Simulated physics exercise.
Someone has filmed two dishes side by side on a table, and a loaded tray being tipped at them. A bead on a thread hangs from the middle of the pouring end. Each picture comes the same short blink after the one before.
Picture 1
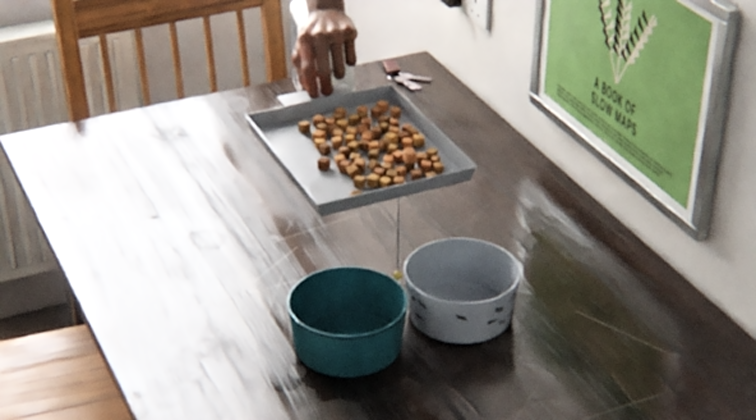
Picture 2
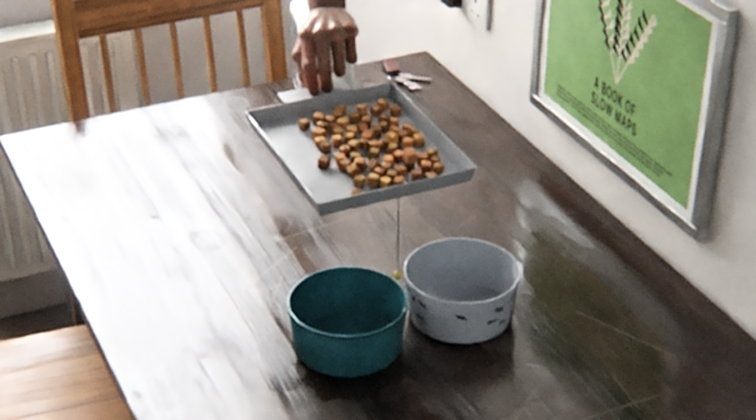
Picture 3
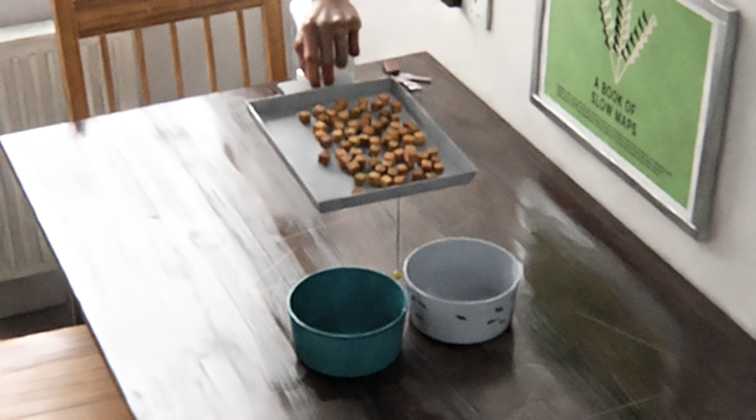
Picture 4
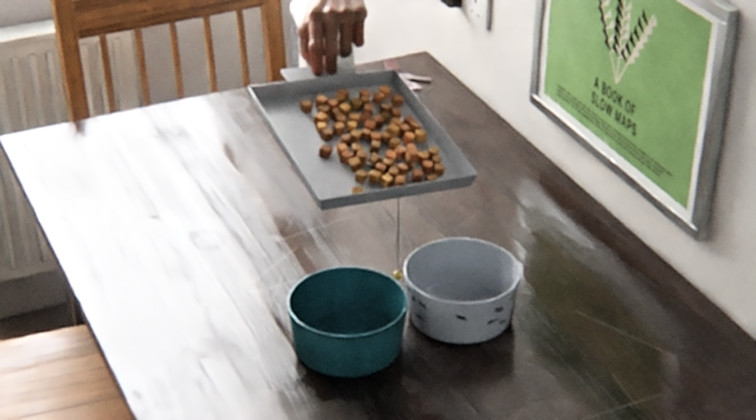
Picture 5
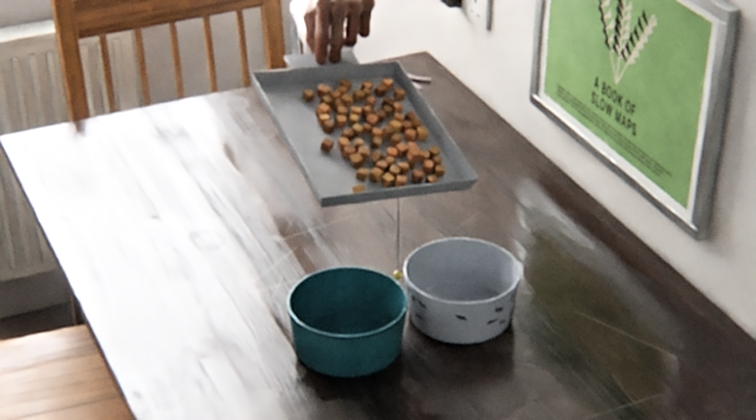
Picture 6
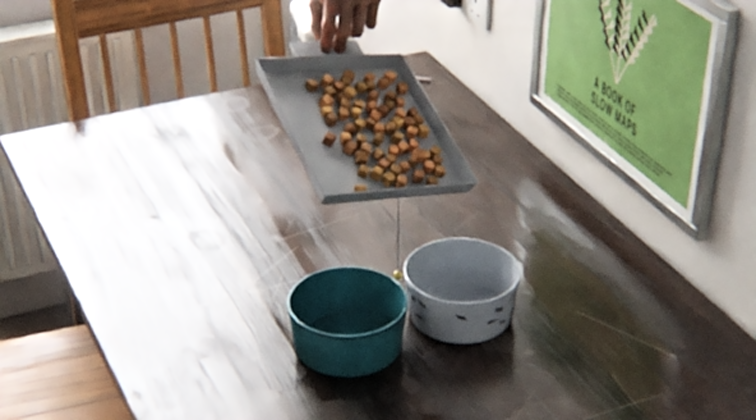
A gray tray of small brown cubes, with a hand at its far end, slowly tilted toward its near right corner above a teal dish and a pale gray one on a dark wooden table.
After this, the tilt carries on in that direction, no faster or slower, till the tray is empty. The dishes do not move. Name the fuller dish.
The right dish gets more.
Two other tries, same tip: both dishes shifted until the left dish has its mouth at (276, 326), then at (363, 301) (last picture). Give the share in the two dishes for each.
The first gives 10 %, the second 90 %.
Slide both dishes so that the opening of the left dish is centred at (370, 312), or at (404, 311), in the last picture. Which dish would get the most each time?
In turn: The right dish; right.
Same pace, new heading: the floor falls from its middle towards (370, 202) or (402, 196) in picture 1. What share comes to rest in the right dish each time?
Roughly 0 per cent, and 20 per cent.
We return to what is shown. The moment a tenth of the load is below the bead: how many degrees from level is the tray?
At some 105 degrees.
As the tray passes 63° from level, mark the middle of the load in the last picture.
Close to (426, 148).
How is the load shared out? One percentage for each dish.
The left dish has 0 per cent, the right dish has 90.
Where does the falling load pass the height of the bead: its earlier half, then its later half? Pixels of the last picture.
Early half (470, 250), late half (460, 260).
Soon after the last picture, tray tipped steeply; all on the tray.
A little later, tray tipped right over; most on the tray; a small part in the right dish; a small part in the air.
Later still, tray tipped past a quarter turn; nearly all in the right dish; a small part outside both.
At rest, tray tipped past a quarter turn; none in the left dish; nearly all in the right dish; a small part outside both.
